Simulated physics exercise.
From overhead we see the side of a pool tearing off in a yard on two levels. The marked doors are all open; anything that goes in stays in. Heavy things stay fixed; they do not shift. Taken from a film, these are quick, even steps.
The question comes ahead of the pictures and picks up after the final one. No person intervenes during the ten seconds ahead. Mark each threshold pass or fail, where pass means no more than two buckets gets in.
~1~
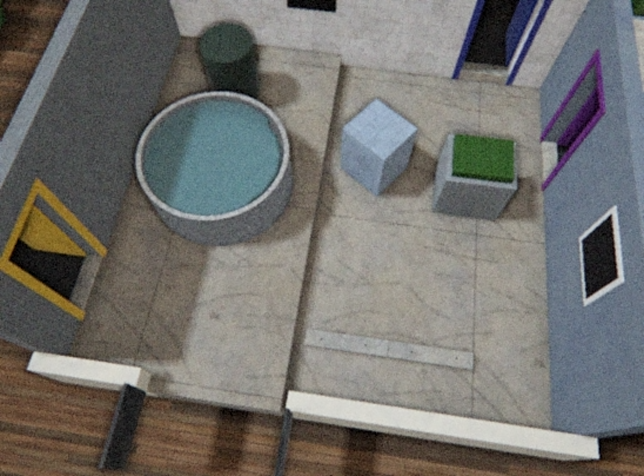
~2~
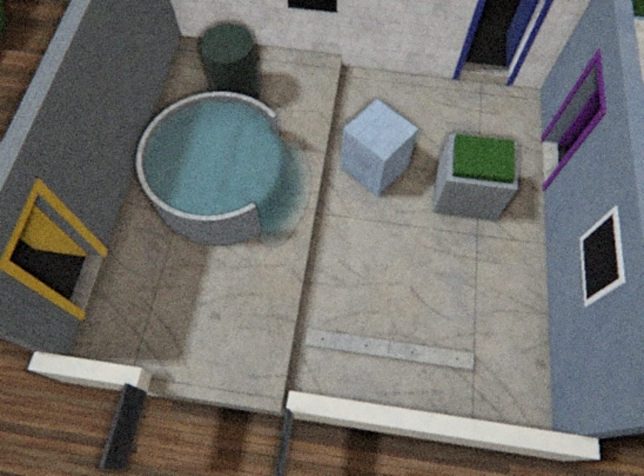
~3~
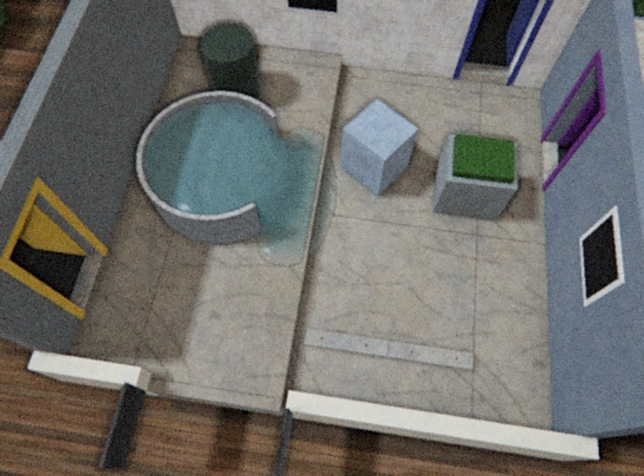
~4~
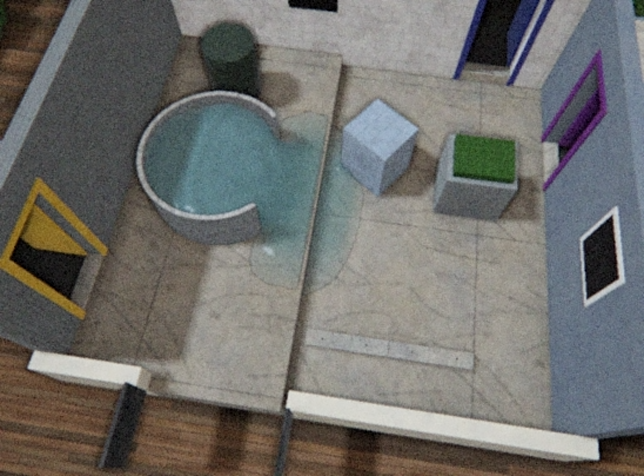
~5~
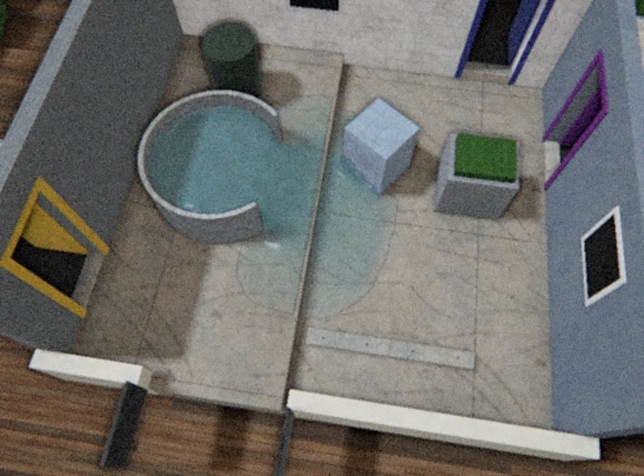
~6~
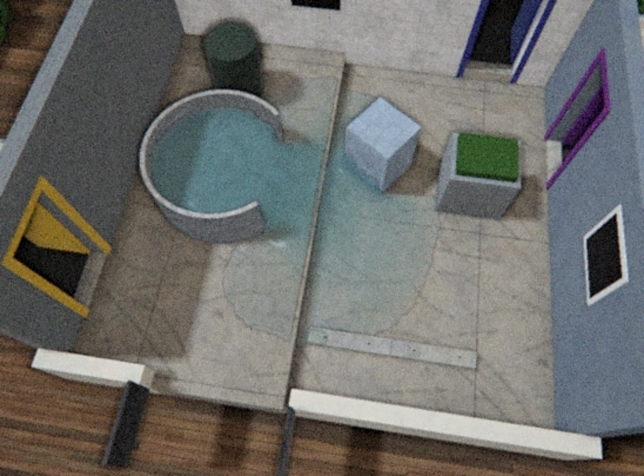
Purple door - fail; yellow door - pass; blue door - pass.
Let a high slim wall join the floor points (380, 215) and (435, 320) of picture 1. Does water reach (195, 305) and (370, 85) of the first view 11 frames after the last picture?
The first point ends up spared and the second ends up swamped.
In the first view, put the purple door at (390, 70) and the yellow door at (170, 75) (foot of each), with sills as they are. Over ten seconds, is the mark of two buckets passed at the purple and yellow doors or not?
As I see it, the purple exceeds the limit while the yellow stays within limit.
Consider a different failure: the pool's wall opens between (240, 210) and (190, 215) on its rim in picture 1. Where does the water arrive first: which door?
Answer: The door marked yellow.
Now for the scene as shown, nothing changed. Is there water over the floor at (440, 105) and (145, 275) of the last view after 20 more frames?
The first spot is inundated and the second bone-dry.
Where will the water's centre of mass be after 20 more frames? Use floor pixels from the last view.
Close to pixel (403, 241).
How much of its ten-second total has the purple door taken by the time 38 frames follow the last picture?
Around 40 in a hundred.
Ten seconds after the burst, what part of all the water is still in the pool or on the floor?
About 90 %.
A moment on, water covers 40 % of the floor; the purple door not reached, the yellow door not reached, the blue door wet at the sill, nothing in.
Next, water covers 50 % of the floor; the purple door wet at the sill, nothing in, the yellow door not reached, the blue door wet at the sill, nothing in.
Then, water covers 60 % of the floor; the purple door wet at the sill, nothing in, the yellow door not reached, the blue door wet at the sill, nothing in.
Later, water covers 60 % of the floor; the purple door far over two buckets in, the yellow door not reached, the blue door wet at the sill, nothing in.
In the end, water covers 60 % of the floor; the purple door far over two buckets in, the yellow door not reached, the blue door wet at the sill, nothing in.
